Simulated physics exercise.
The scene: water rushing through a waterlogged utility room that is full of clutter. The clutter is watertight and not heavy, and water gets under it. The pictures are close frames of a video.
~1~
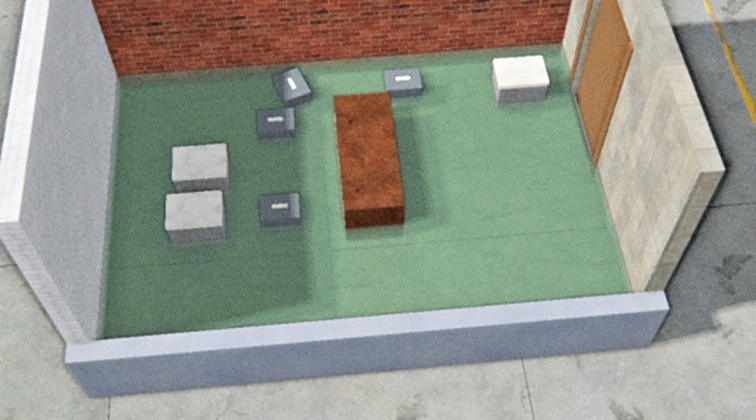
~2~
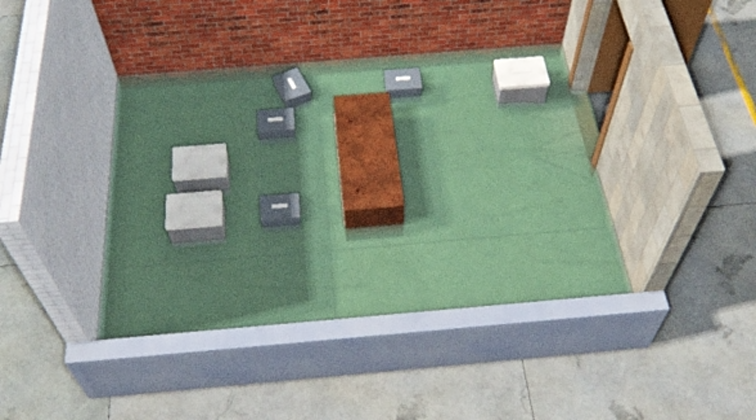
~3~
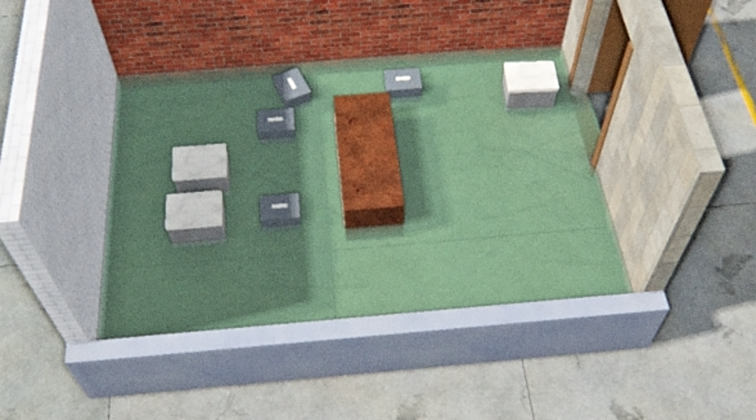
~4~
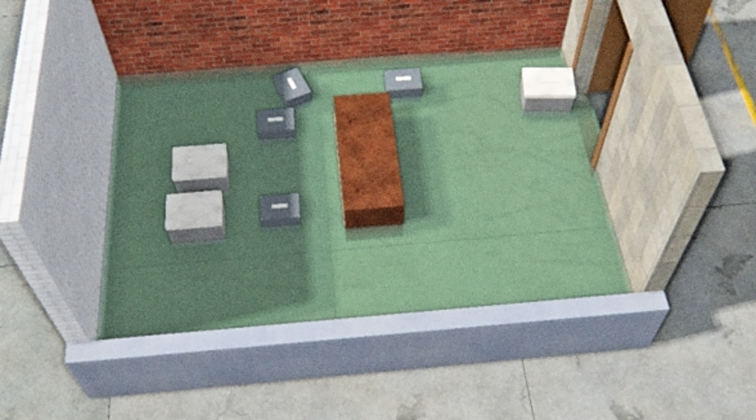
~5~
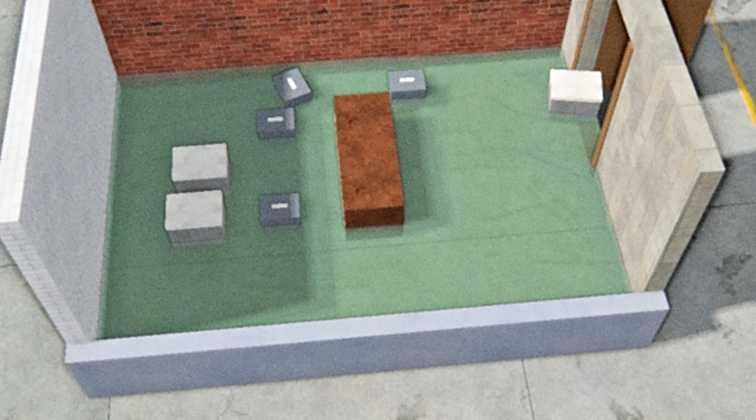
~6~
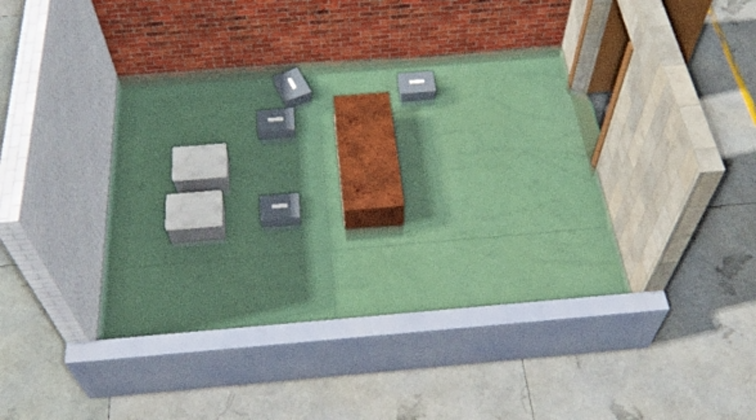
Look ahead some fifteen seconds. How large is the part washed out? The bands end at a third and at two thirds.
Share: Between one and two thirds.
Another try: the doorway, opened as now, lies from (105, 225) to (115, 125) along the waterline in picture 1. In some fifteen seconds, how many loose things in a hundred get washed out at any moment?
Near 90 in a hundred.
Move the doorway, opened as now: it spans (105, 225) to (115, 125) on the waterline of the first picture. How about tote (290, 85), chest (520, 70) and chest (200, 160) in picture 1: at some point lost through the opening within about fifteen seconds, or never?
In that order: Carried outside, stays, through.
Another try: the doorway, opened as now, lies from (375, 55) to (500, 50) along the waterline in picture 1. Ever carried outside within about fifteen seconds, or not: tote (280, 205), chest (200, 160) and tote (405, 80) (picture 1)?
As listed: Kept in, still in, yes.
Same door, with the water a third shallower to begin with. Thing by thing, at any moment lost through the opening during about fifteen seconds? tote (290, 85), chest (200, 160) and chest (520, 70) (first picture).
As listed: Kept in, inside, yes.
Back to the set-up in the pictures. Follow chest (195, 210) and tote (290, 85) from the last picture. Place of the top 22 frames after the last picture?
At about (238, 217) and (514, 118).
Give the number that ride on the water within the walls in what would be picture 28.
It comes to 5.
A moment on, 1 of 7 are out; 6 afloat.
Next, 1 of 7 are out; 6 afloat.
Later, 2 of 7 are out; 5 afloat.
In the end, 4 of 7 are out; 3 afloat.
